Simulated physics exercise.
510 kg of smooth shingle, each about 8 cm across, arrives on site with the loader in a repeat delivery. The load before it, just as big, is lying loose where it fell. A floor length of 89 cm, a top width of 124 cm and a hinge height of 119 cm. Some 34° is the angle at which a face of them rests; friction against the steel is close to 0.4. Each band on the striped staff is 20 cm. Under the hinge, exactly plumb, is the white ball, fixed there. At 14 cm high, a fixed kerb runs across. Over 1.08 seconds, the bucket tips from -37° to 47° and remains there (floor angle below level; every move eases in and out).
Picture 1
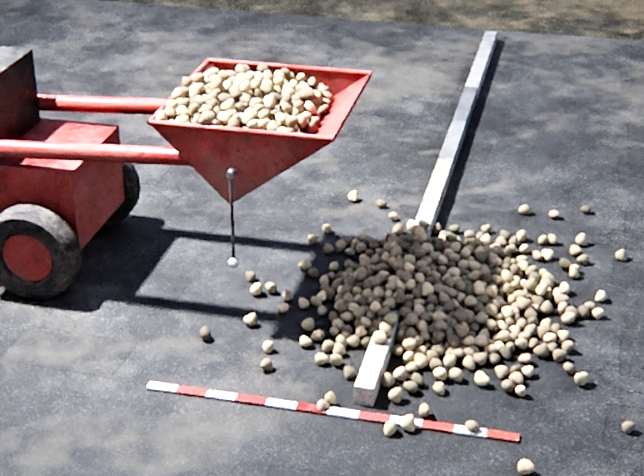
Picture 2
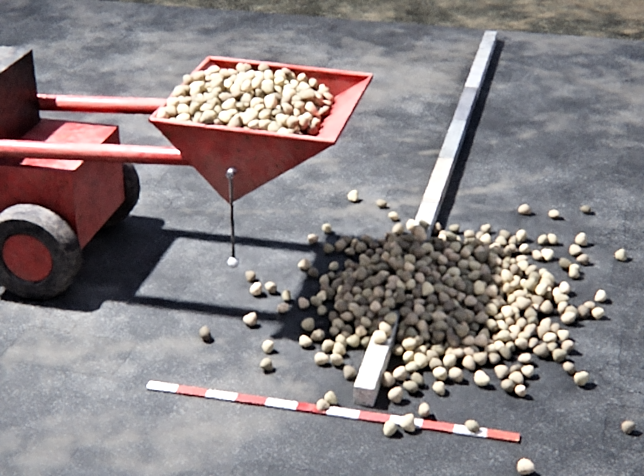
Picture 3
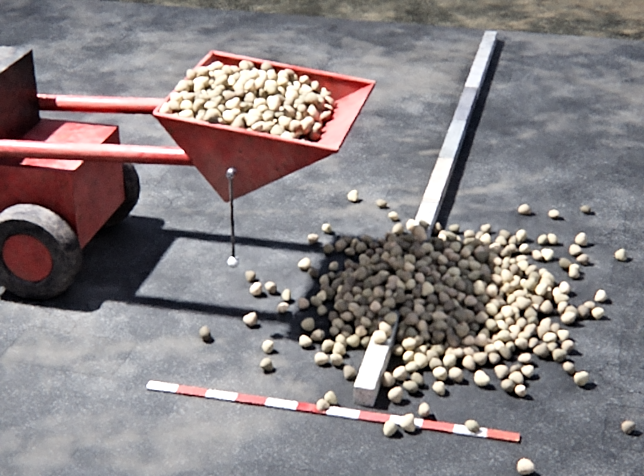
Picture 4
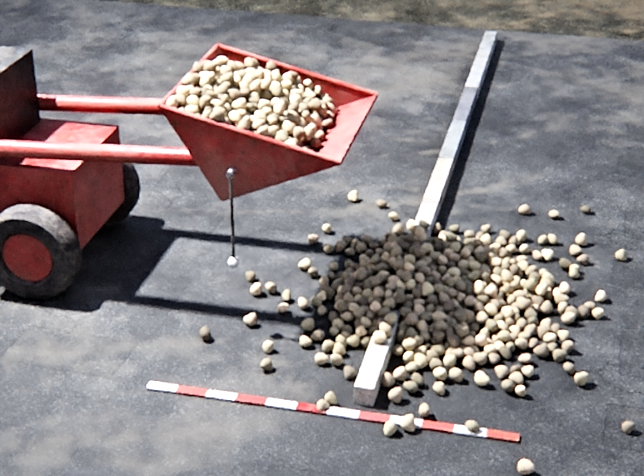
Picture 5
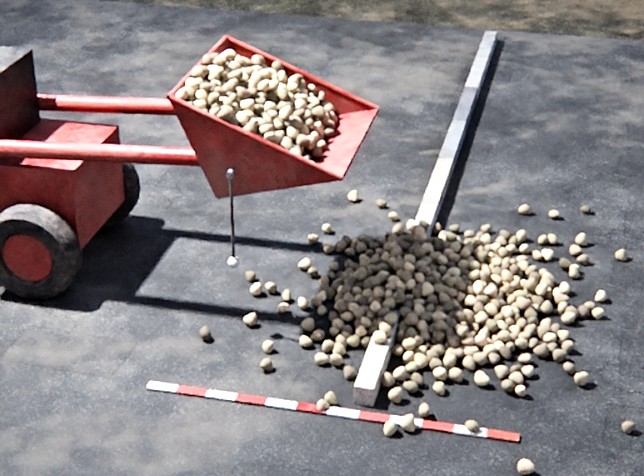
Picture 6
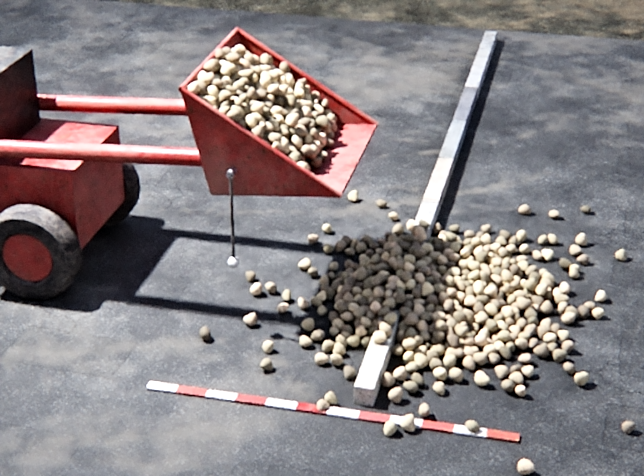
On dark, sunlit ground, a red machine held a bucket of pale round stones beside a loose pile lying across a kerb, and the bucket steadily tilted, its right-hand lip swinging downward.
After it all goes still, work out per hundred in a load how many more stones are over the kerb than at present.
Around 13 stones per hundred.
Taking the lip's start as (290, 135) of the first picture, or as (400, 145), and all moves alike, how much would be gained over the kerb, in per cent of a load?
I'd guess close to 0 per cent first and close to 65 per cent second.
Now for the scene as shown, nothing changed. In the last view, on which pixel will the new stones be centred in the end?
Roughly pixel (352, 275) in the last view.
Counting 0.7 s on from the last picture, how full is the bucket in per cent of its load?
Reading: Near 35 % of the load.
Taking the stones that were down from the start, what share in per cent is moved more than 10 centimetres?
10 %.
Then, 0.4 s after the last picture the floor is at 34°; in per cent of one load, 97 in the bucket, 35 on this side of the kerb, 68 over the kerb; the foremost stones are past the picture's edge.
Then, 0.7 s after the last picture the floor is at 47°; in per cent of one load, 34 in the bucket, 98 on this side of the kerb, 68 over the kerb; the foremost stones are past the picture's edge.
Then, 1.1 s after the last picture the floor is at 47°; in per cent of one load, 1 in the bucket, 122 on this side of the kerb, 77 over the kerb; the foremost stones are past the picture's edge.
Then, 3.8 s after the last picture the floor is at 47°; in per cent of one load, 0 in the bucket, 119 on this side of the kerb, 81 over the kerb; the foremost stones are past the picture's edge. Net gain over the kerb, 13.
